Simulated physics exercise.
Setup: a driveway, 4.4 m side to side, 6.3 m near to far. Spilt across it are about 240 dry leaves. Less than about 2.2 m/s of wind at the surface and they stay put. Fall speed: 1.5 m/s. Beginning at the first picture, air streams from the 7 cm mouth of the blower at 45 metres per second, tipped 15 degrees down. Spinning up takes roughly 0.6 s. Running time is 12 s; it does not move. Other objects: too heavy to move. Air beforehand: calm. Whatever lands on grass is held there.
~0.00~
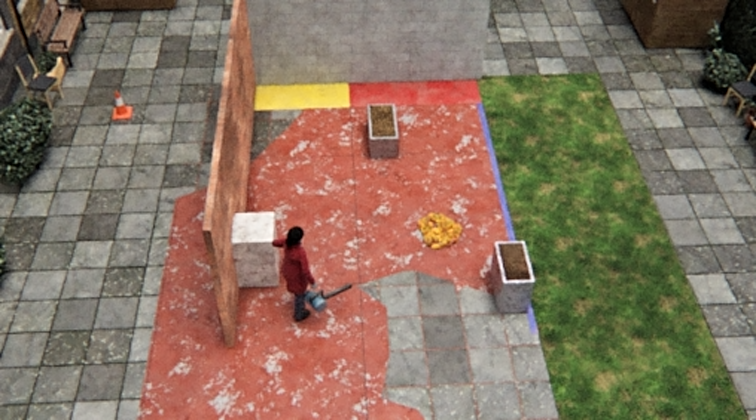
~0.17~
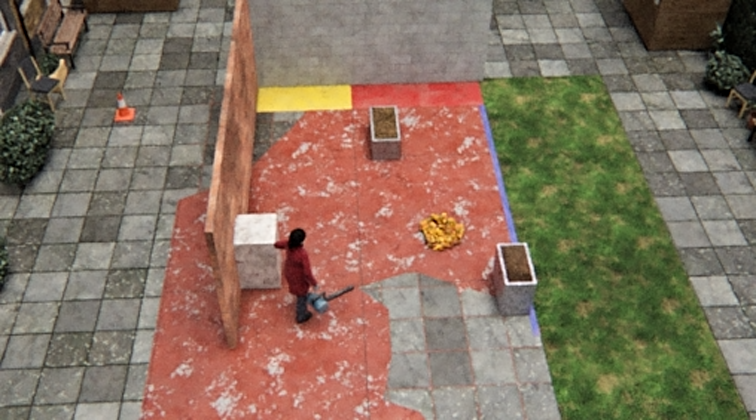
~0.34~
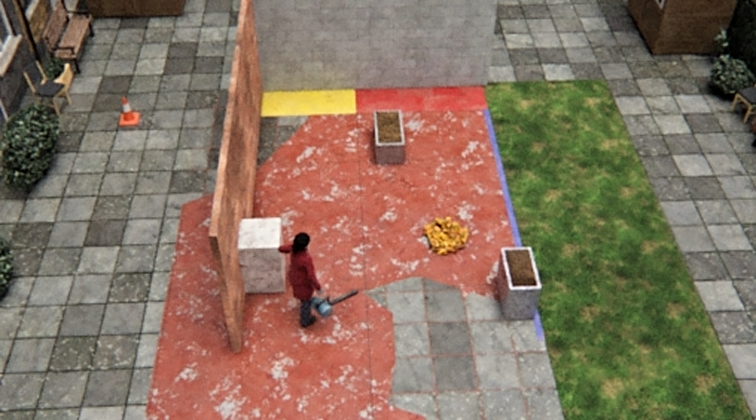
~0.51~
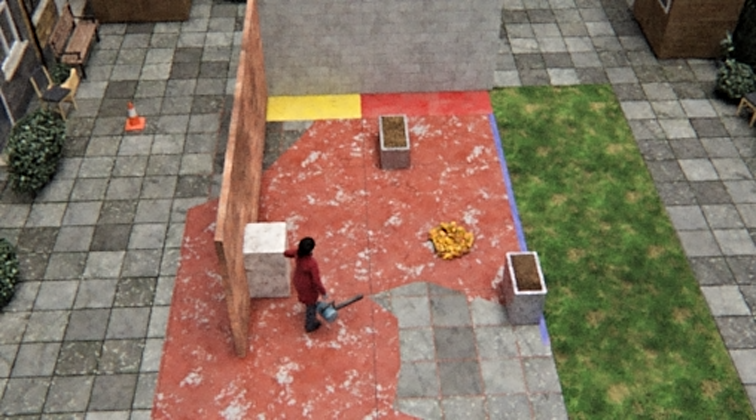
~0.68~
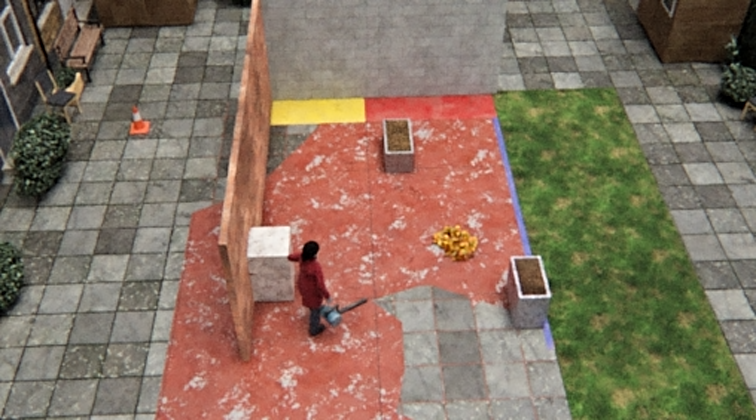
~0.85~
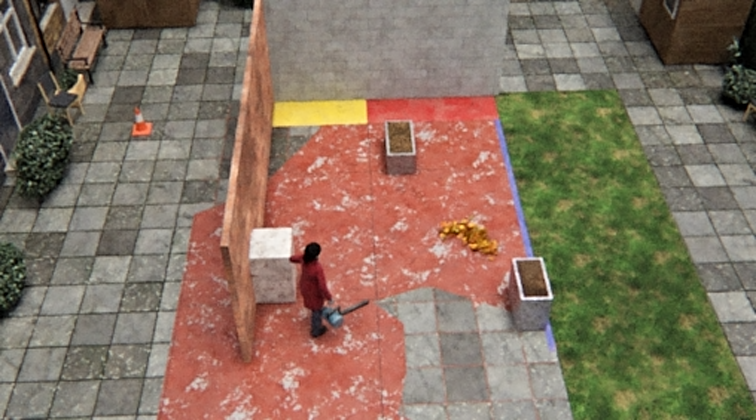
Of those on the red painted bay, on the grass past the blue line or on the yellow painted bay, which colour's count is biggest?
The count is biggest for blue.
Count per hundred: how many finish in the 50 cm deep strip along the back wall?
Roughly 0 per cent.
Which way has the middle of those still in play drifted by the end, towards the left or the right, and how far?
Looks like a right-hand shift of around 1.2 m.
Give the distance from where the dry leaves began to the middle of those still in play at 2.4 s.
Roughly 1.8 m.
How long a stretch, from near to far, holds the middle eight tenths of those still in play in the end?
Spread: Approx. 1.6 m.
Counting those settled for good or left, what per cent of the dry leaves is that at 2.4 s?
I reckon around 90 per cent.
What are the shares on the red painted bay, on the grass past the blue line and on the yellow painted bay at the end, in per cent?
I'd put it at around 0 % for red, 80 % for blue and 0 % for yellow.
After 2.4 s the count stands so, 74 % are on the grass past the blue line, 0 % on the yellow painted bay and 0 % on the red painted bay; the middle of those still in play is near (523, 197).
After 3.8 s the count stands so, 75 % are on the grass past the blue line, 0 % on the yellow painted bay and 0 % on the red painted bay; the middle of those still in play is near (523, 197).
After 6.6 s the count stands so, 77 % are on the grass past the blue line, 0 % on the yellow painted bay and 0 % on the red painted bay; the middle of those still in play is near (523, 197).
After 12.0 s, at the end, 77 % are on the grass past the blue line, 0 % on the yellow painted bay and 0 % on the red painted bay; the middle of those still in play is near (523, 197).
